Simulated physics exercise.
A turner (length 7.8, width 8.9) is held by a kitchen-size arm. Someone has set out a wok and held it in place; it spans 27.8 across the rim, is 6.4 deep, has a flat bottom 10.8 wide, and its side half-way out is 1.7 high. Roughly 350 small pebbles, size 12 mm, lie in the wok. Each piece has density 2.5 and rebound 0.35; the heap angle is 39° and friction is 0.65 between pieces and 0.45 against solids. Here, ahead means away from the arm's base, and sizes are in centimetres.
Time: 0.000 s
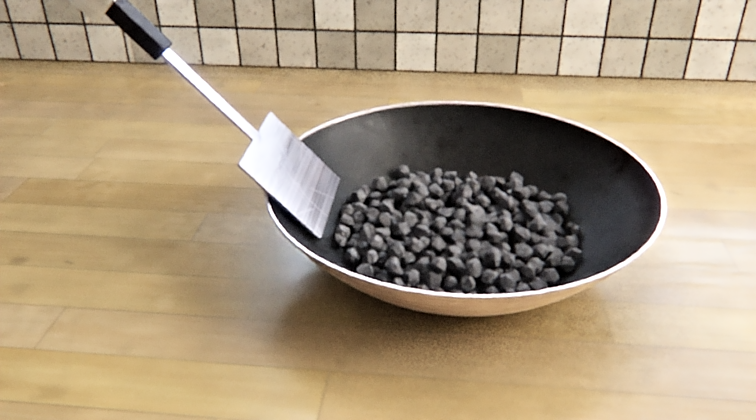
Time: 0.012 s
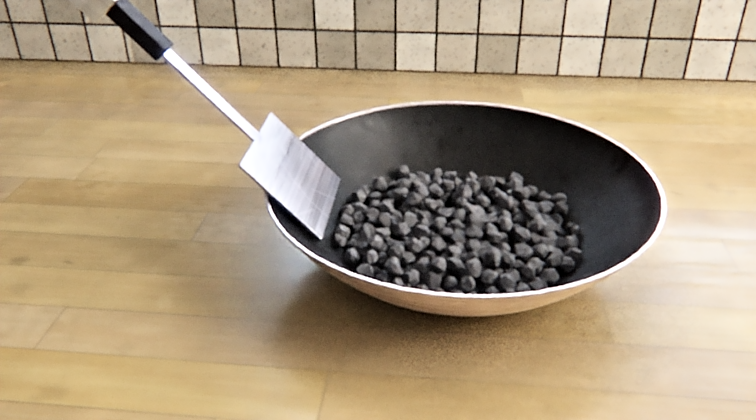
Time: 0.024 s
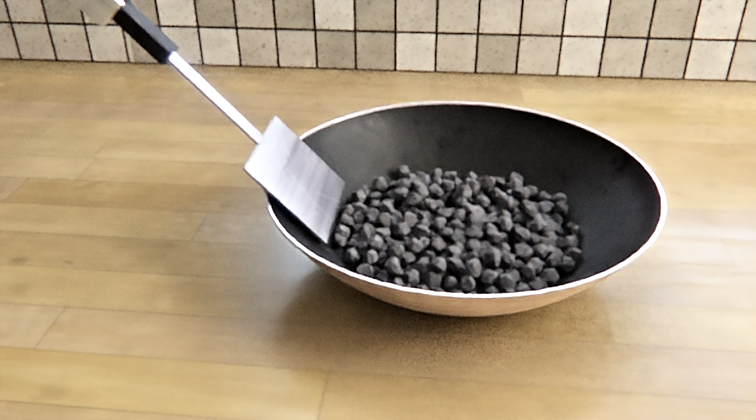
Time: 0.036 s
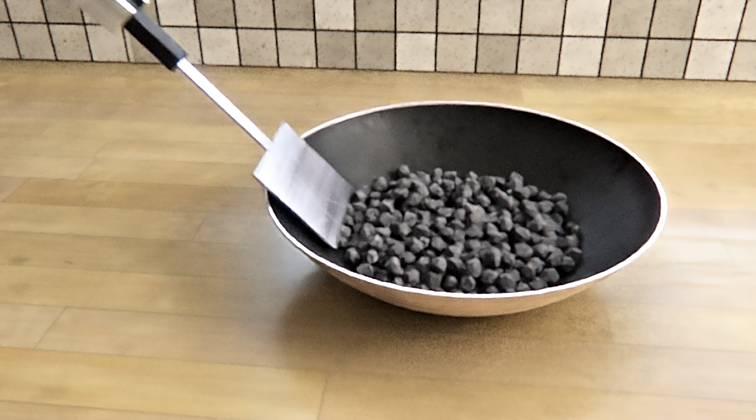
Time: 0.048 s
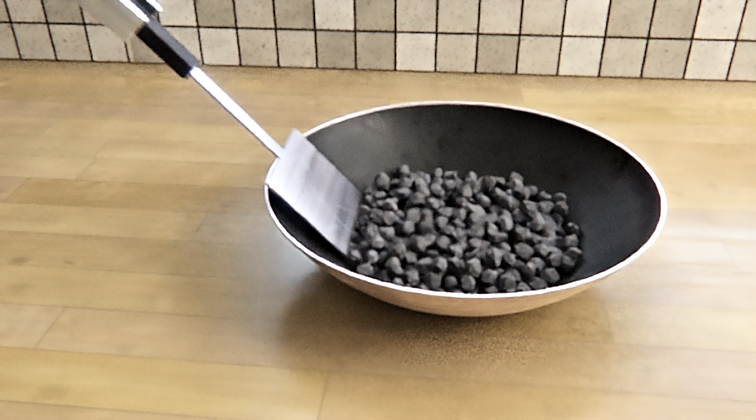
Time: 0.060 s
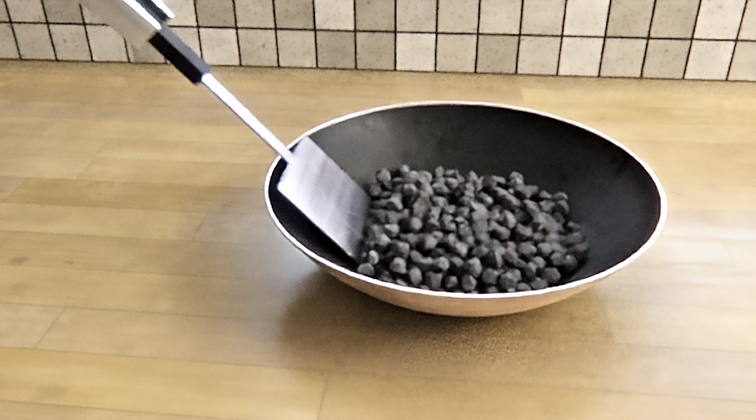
A metal turner resting at the left side of a black wok slid down and to the right, guided by a robotic arm, and nudged the heap of small dark pebbles slightly rightward.
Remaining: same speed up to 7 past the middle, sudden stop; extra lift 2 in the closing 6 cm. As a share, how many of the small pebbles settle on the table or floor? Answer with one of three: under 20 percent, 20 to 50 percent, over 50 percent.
Under 20 percent.
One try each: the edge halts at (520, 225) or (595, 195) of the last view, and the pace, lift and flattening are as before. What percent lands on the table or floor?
Respectively some 0 and 45 percent end on the table or floor.
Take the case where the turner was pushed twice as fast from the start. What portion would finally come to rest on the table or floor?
Roughly 30 per cent, I'd say.
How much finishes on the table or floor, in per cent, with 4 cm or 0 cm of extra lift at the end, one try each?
Near 5 and 15 percent respectively.
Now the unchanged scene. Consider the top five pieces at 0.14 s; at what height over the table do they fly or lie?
Height: Approx. 6 cm.
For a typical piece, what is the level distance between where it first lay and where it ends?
The value is roughly 8 cm.
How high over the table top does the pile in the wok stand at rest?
Roughly 8.0 centimetres.
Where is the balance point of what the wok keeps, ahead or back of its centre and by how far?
Some 6.0 cm ahead of the centre.
After 0.14 s, sloping 47°, highest piece 6 above the table; 354 in the wok.
After 0.22 s, sloping 47°, highest piece 8 above the table; 351 in the wok, 3 on the blade or in flight.
After 0.46 s, sloping 47°, highest piece 8 above the table; 314 in the wok, 38 on the table or floor, 2 on the blade or in flight.
After 1.51 s, sloping 47°, highest piece 7 above the table; 314 in the wok, 40 on the table or floor.
In the end, 314 in the wok, 40 on the table or floor. That is 11 % on the table or floor.
